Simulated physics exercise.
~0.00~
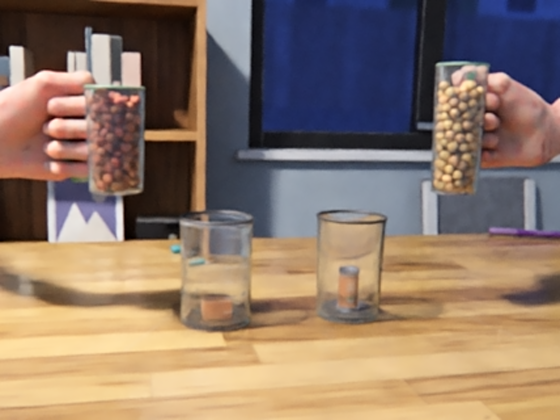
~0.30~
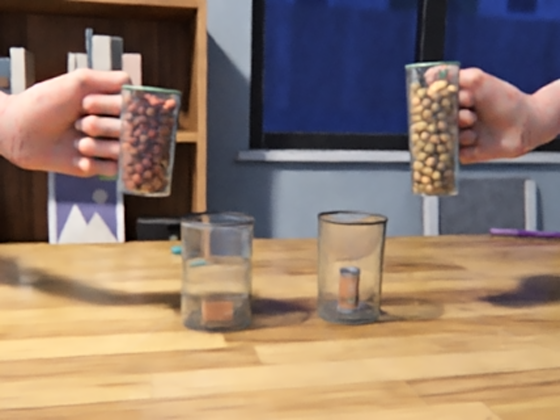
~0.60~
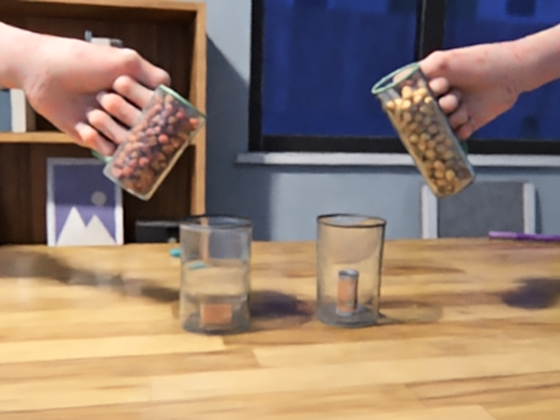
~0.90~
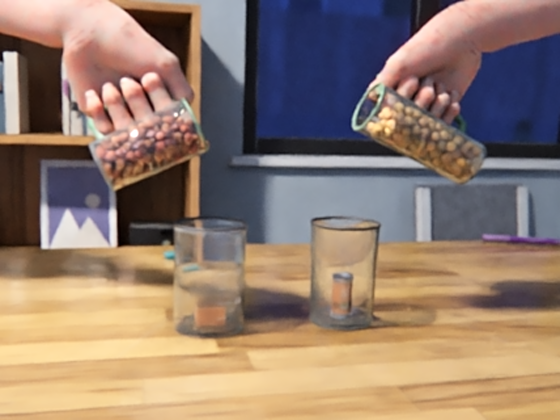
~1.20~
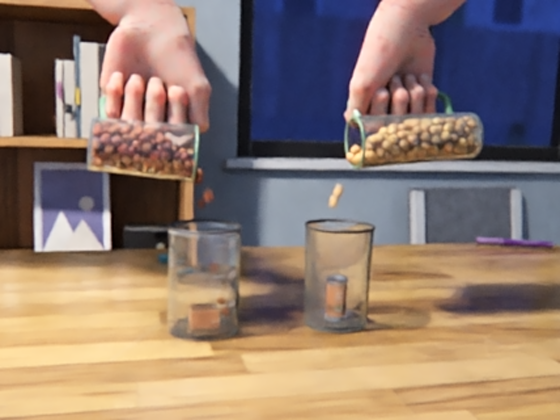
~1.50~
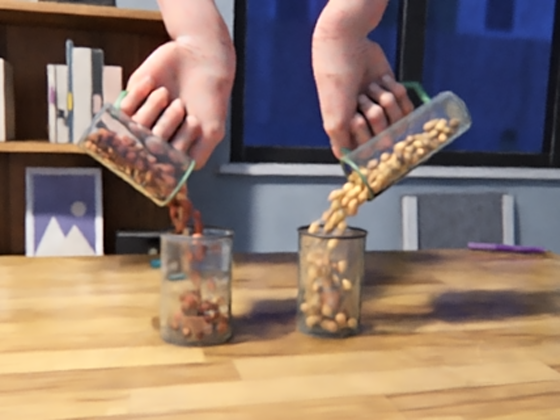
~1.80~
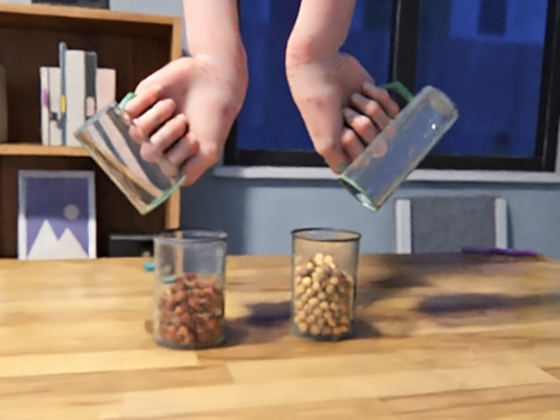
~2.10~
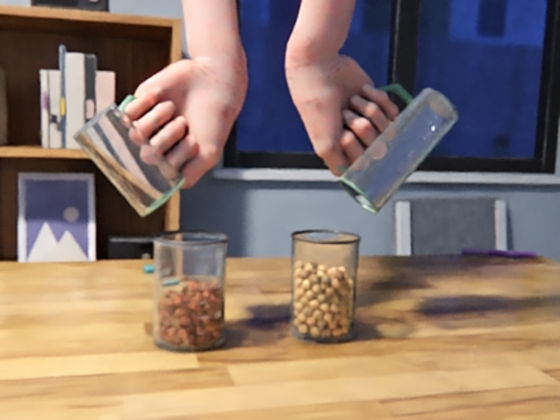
Two hands hold clear cups above a wooden table, seen from the front in a room with a shelf on the left and a dark blue window behind. The left cup is full of reddish-brown nut-like pieces, the right one of pale tan pieces, and below stand two clear glasses, each with a small orange-brown object at the bottom. The hands move inward and tip the cups onto their sides. A few pieces drop, then both streams pour into the glasses as the view shifts slightly right. The cups end upside down and empty, the left glass about half full, the right fuller, both objects hidden.
